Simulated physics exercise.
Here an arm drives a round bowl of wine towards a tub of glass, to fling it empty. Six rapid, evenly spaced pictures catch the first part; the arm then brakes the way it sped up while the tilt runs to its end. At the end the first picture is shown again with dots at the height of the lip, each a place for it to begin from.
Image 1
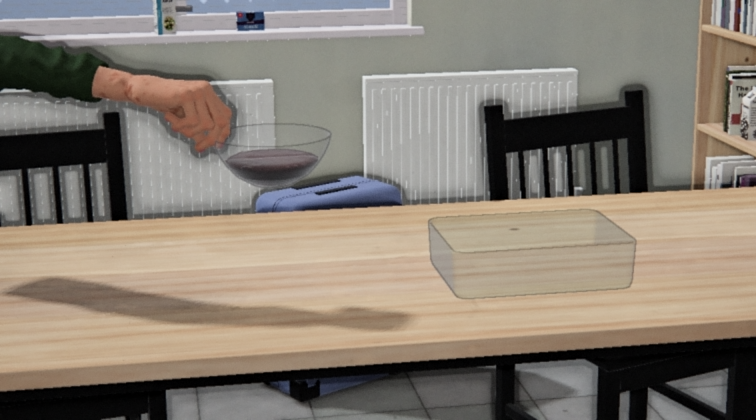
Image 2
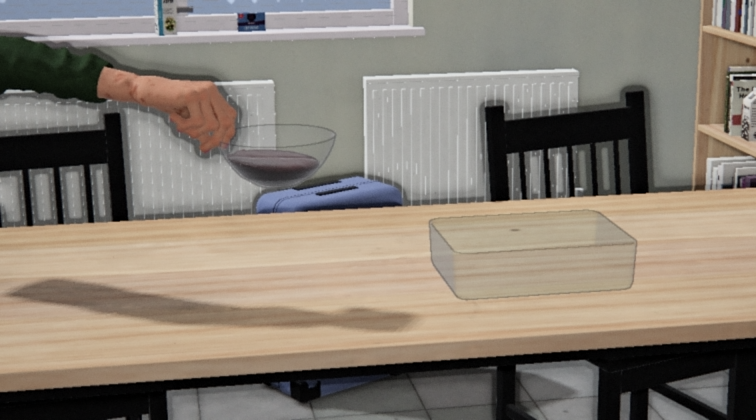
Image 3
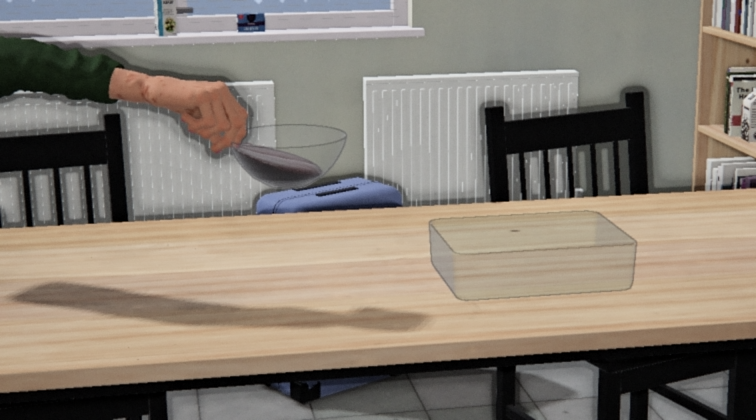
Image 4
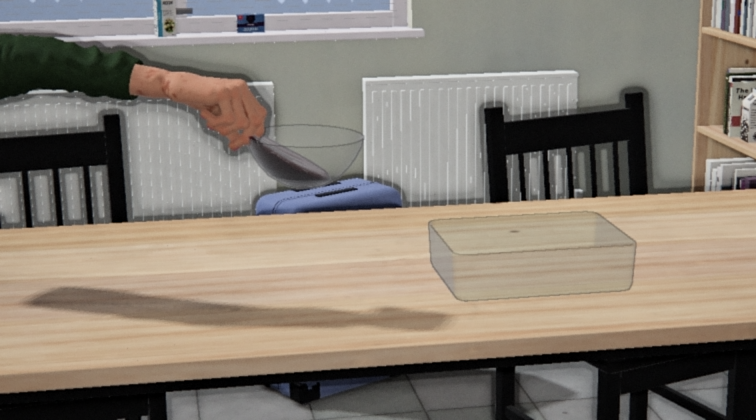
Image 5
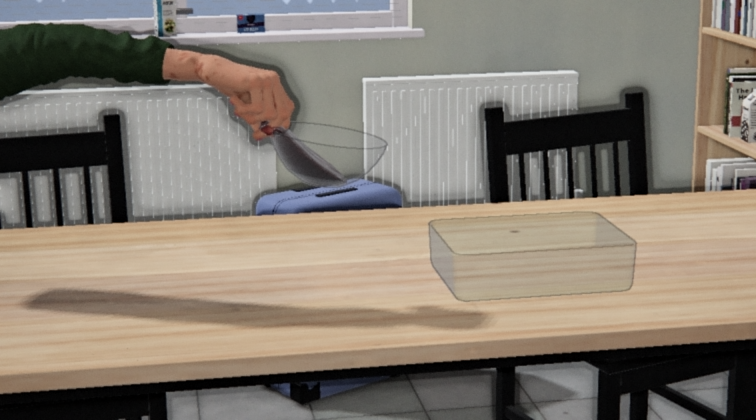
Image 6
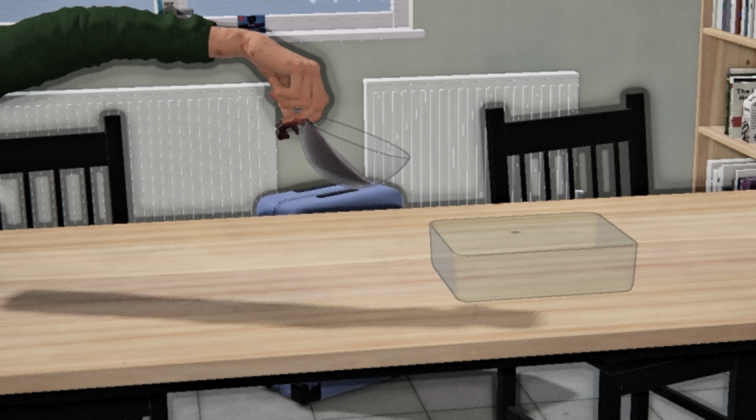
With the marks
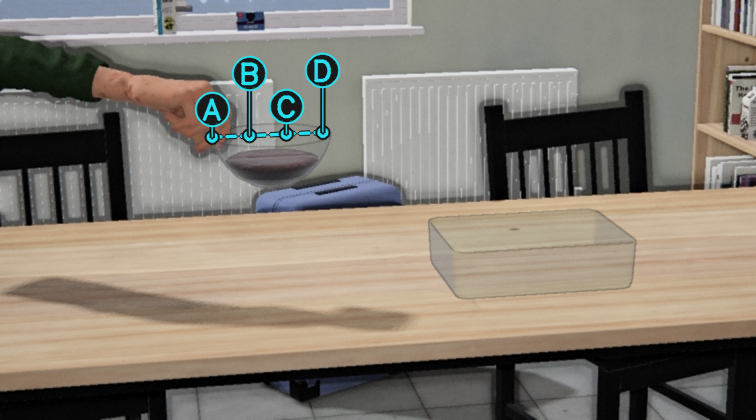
In this clip, a hand at the left holds a clear round bowl of dark liquid above a wooden table with a transparent tub, then moves it rightward while tilting it, the liquid shifting up the side nearest the hand.
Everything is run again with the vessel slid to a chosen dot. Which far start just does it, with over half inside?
It is C.
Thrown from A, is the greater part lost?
Yes, that goes wrong.
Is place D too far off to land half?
No, that is safe.
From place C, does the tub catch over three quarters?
No, it does not.
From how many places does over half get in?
Two of them.
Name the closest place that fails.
B it is.
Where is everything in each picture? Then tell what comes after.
Upright, lip at (329, 132); tub from (453, 299) to (632, 287); nothing has left yet.
Upright, lip at (334, 132); nothing has left yet.
Upright, lip at (345, 133); nothing has left yet.
Upright, lip at (362, 134); wine is over the rim, down to (253, 135).
Tipped about 10°, lip at (385, 141); wine is over the rim, down to (262, 131).
Tipped about 22°, lip at (408, 154); wine is over the rim, down to (280, 136).
On the marked copy, A at (212, 137); B at (249, 135); C at (286, 134); D at (322, 132).
For place A, about 2 % lands in the tub, 93 % falls short and 5 % goes beside or beyond.
For place B, about 33 % lands in the tub, 59 % falls short and 8 % goes beside or beyond.
For place C, about 61 % lands in the tub, 26 % falls short and 13 % goes beside or beyond.
For place D, about 68 % lands in the tub, 11 % falls short and 20 % goes beside or beyond.
